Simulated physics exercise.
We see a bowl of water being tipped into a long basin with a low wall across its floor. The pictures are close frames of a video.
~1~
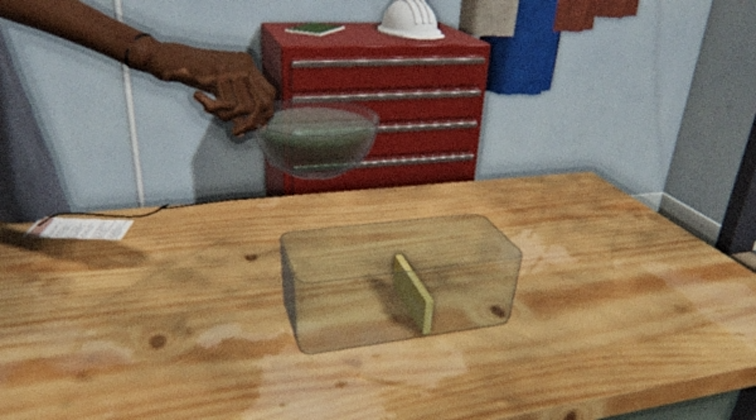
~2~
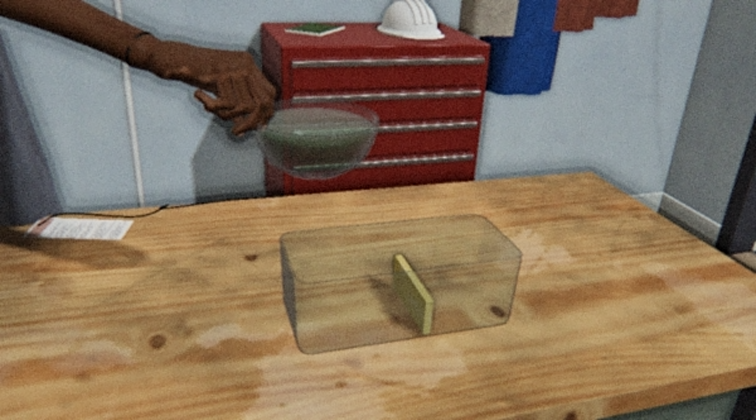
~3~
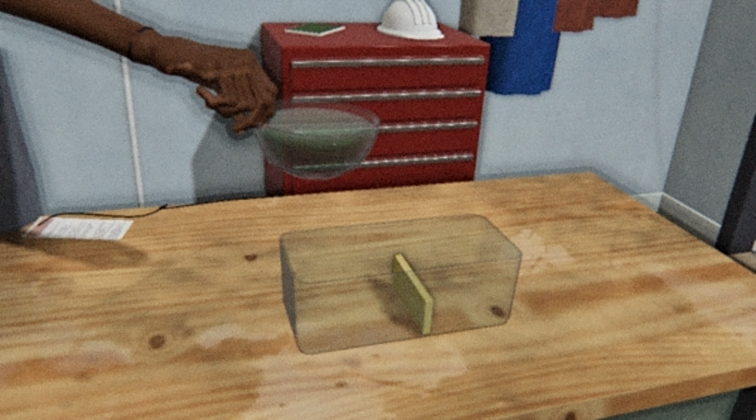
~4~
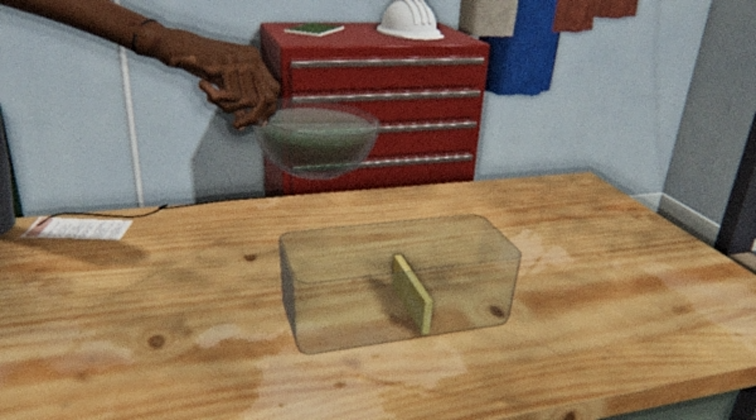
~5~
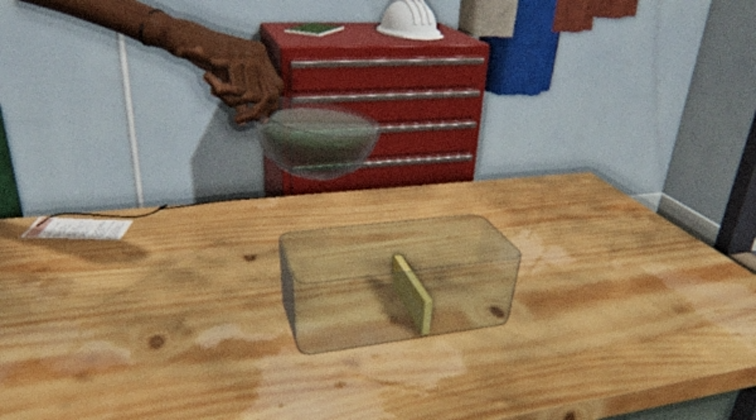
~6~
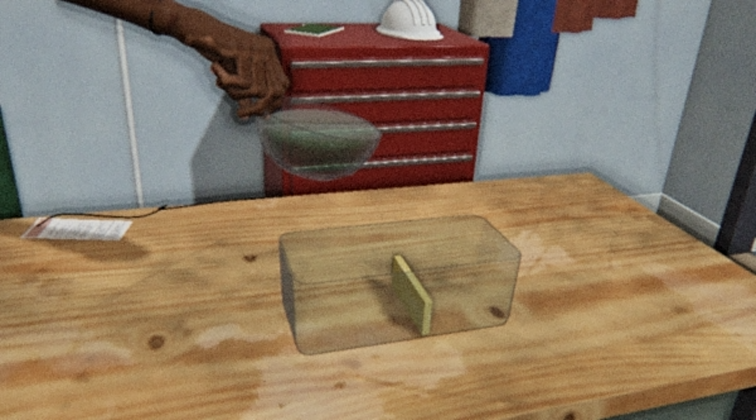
A workshop with pale blue walls is seen from slightly above, looking across a light wooden workbench. A clear, long basin with a low yellow-green wall inside sits on the bench, while a brown hand at upper left is beside a clear bowl of greenish water, before a red drawer cabinet topped by a white hard hat. The hand shifts slightly right and the bowl tilts gently rightward, while the basin and camera stay still.
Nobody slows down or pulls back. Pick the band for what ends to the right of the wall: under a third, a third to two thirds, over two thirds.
It comes to from a third to two thirds.
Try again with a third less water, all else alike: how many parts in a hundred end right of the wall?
Close to 20 per cent.
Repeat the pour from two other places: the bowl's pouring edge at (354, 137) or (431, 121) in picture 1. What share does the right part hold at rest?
First some 5, then 90 per cent.
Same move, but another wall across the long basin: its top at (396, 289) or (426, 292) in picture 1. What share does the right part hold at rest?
Near 70 % and 30 %.
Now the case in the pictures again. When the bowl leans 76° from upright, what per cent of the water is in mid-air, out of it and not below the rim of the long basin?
Some 45 per cent.
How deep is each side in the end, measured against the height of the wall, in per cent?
Some 30 per cent left and 40 right.
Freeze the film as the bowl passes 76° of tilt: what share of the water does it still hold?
Roughly 25 in a hundred.
A moment on, the tilt is 76° and 26 per cent is still to pour, 8 is left of the wall and 22 right of it.
Next, the tilt is 113° and 0 per cent is still to pour, 50 is left of the wall and 47 right of it.
Then the tilt is 119° and 0 per cent is still to pour, 52 is left of the wall and 47 right of it.
Later the tilt is 119° and 0 per cent is still to pour, 52 is left of the wall and 47 right of it.
Finally, 52 per cent lies left of the wall, 47 right of it and 1 outside.
